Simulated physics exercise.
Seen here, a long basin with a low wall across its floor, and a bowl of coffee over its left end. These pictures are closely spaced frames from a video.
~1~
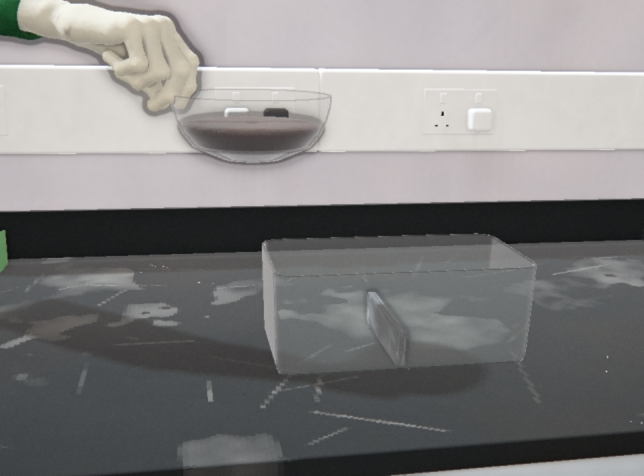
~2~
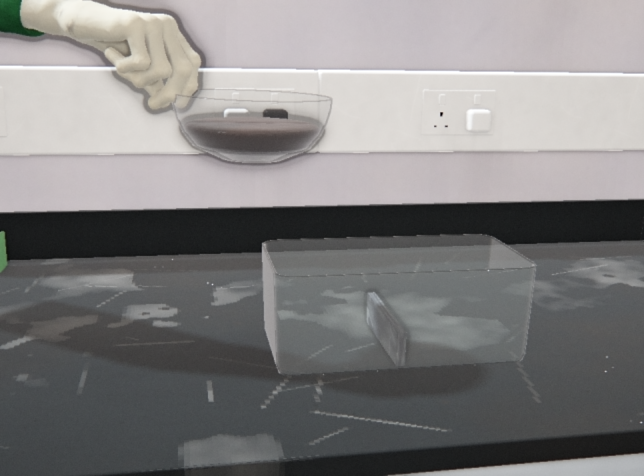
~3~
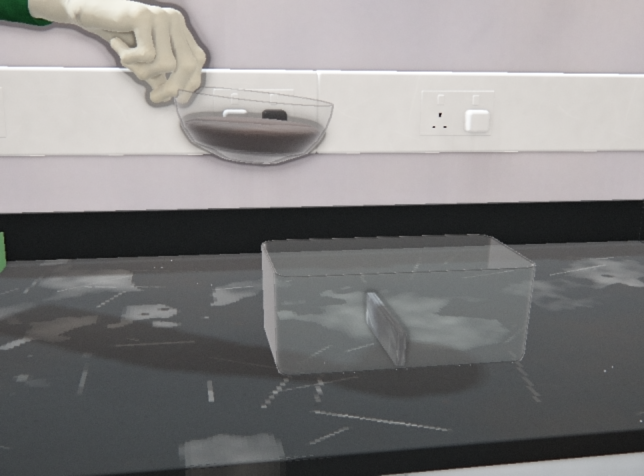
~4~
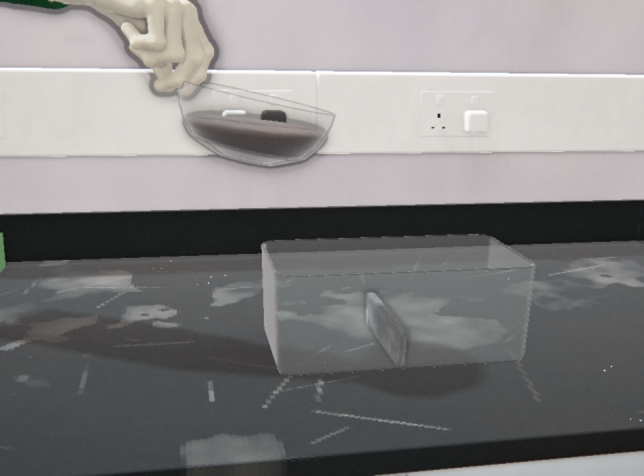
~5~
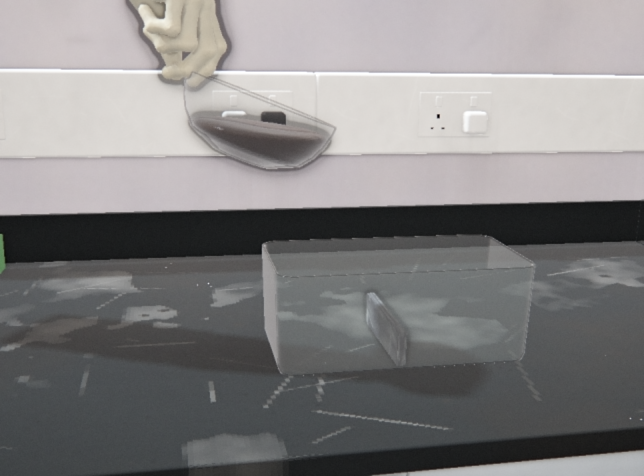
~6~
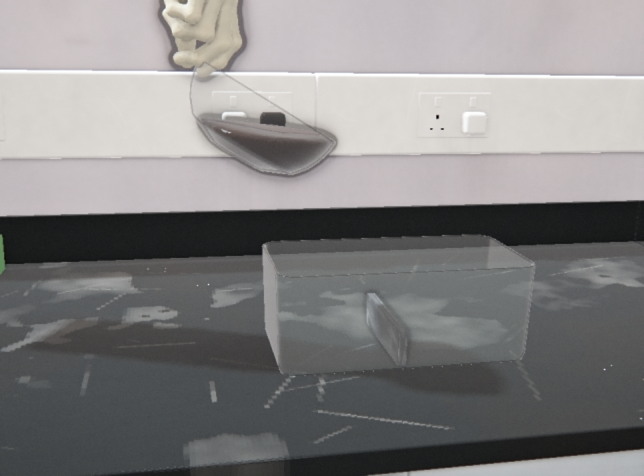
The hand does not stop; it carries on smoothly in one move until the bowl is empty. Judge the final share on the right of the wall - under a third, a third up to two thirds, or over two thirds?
Once it settles, the part right of the wall is below a third, I'd say.
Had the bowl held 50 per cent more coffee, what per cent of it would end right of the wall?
That share would be some 30 parts in a hundred.
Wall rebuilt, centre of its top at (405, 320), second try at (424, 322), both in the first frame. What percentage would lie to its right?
15 % and 20 %, roughly.
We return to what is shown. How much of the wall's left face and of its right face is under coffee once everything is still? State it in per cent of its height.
Once it settles, the left reaches around 50 and the right around 0.
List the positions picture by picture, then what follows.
In the first frame, it leans 0°; its right rim is at (329, 97); the coffee meets the walls at (182, 124) and (319, 124); the long basin's rim runs from (268, 259) to (513, 251); the wall's top is at (386, 312).
In the second frame, it leans 1°; its right rim is at (330, 99); the coffee meets the walls at (183, 124) and (319, 125).
In the third frame, it leans 6°; its right rim is at (331, 105); the coffee meets the walls at (184, 122) and (320, 128).
In the fourth frame, it leans 12°; its right rim is at (333, 115); the coffee meets the walls at (186, 119) and (322, 132).
In the fifth frame, it leans 21°; its right rim is at (333, 128); the coffee meets the walls at (191, 119) and (325, 135).
In the sixth frame, it leans 31°; its right rim is at (332, 142); the coffee meets the walls at (201, 122) and (331, 137).
A moment on, the bowl is tipped on its side and 18 per cent is still to pour, 32 is left of the wall and 1 right of it.
Next, the bowl is tipped on its side and 3 per cent is still to pour, 83 is left of the wall and 7 right of it.
Then the bowl is tipped on its side and 0 per cent is still to pour, 88 is left of the wall and 9 right of it.
Later the bowl is tipped on its side and 0 per cent is still to pour, 87 is left of the wall and 10 right of it.
At rest 87 per cent lies left of the wall, 10 right of it and 3 outside.
